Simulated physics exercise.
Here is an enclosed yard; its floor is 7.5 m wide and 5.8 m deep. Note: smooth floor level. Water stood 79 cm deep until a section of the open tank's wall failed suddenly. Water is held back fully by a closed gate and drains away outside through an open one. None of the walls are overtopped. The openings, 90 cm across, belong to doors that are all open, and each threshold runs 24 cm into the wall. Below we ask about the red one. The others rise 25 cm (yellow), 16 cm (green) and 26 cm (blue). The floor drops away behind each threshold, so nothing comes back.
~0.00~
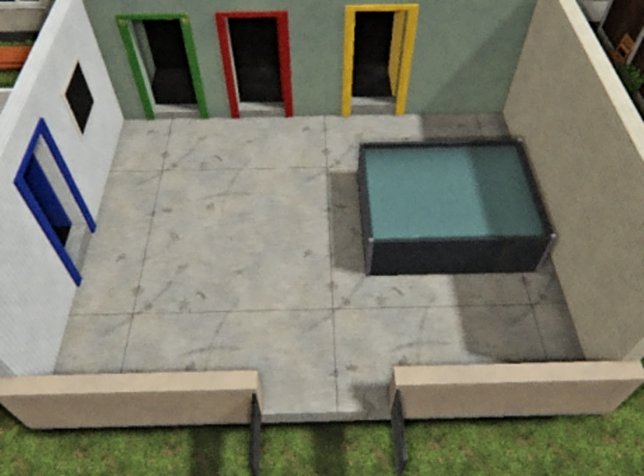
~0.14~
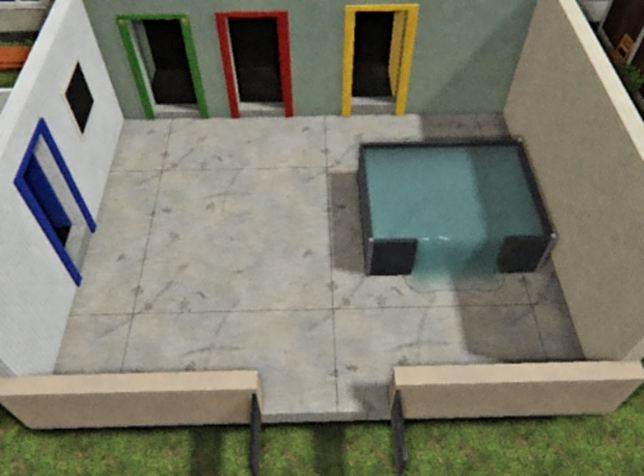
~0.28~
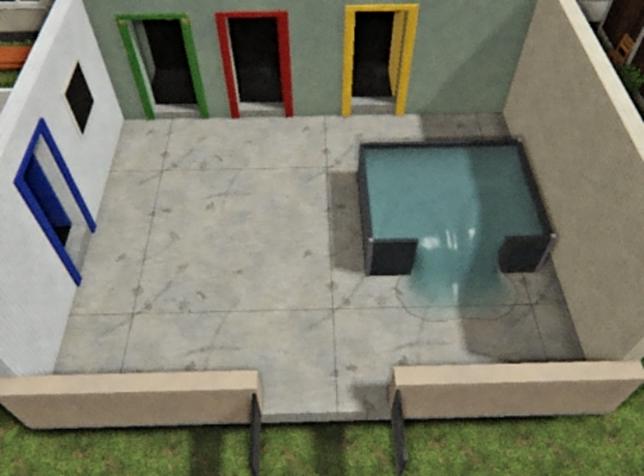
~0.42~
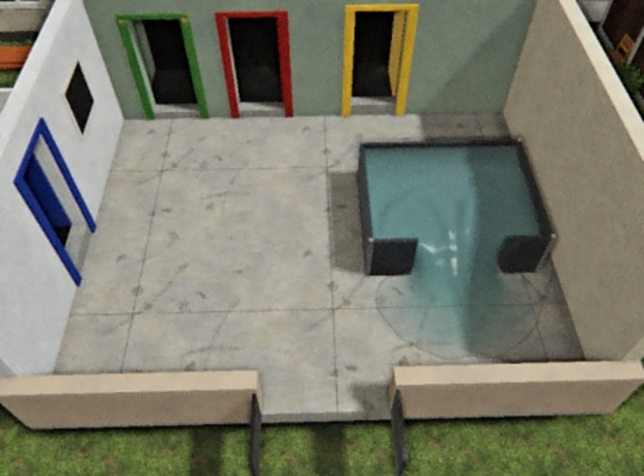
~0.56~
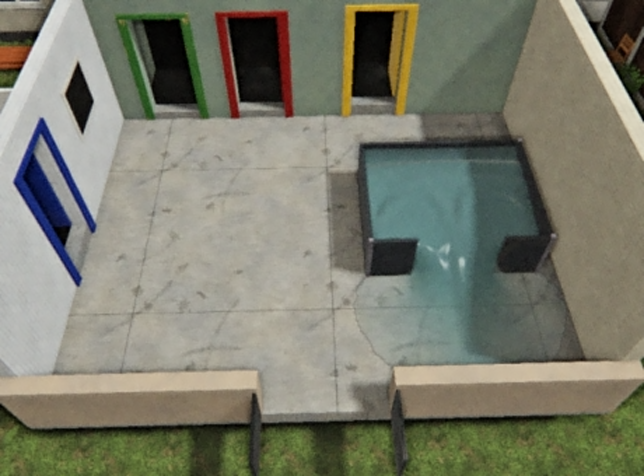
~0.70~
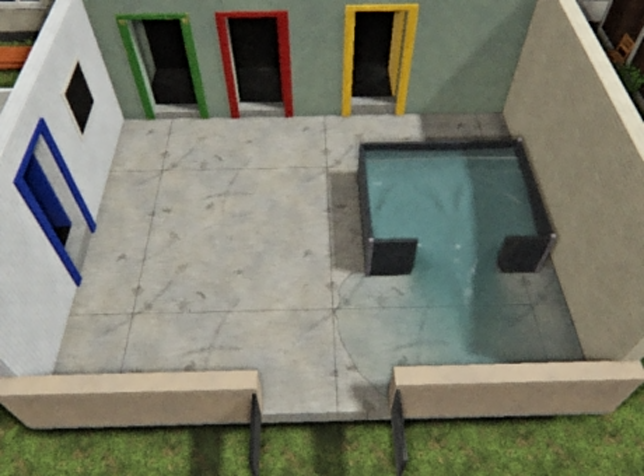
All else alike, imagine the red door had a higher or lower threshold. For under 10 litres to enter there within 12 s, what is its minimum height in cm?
Its minimum height would be about 6 cm.
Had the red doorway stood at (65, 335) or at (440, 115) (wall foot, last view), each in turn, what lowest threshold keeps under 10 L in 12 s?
First place around 17 cm, second around 7.5 cm.
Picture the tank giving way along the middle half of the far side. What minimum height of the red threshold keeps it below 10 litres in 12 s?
In that case about 6.5 cm.
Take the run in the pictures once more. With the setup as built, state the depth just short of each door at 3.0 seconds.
In cm: Red 0, yellow 0, green 0, blue 0.
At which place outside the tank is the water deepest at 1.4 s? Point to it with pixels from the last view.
Around (588, 388).
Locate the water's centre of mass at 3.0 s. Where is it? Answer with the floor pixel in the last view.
The centre of all the water is around (437, 274).
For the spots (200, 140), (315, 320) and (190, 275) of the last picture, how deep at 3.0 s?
Close to 0, 5 and 2 cm deep.
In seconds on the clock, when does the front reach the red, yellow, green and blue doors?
The red door gets it at 5.5 s, the yellow door at 4.0 s, the green door at 6.0 s and the blue door at 3.6 s.
After 1.4 s water covers 15 % of the floor, deepest (70 cm) near (588, 388); it has not reached the red door.
After 3.0 s water covers 40 % of the floor, deepest (36 cm) near (483, 391); it has not reached the red door.
After 12.0 s water covers 100 % of the floor, deepest (12 cm) near (575, 388); 8 cm at the red door, 0 litres in over its 17 cm threshold.
At the red door as built, the water arrived by 5.6 s and peaked near 10 cm at 8.2 s.
Run again over the same 12 s with other heights there, 17 litres in over 5 cm, 5 litres over 7 cm. The limit of 10 litres is kept from about 6 cm up.
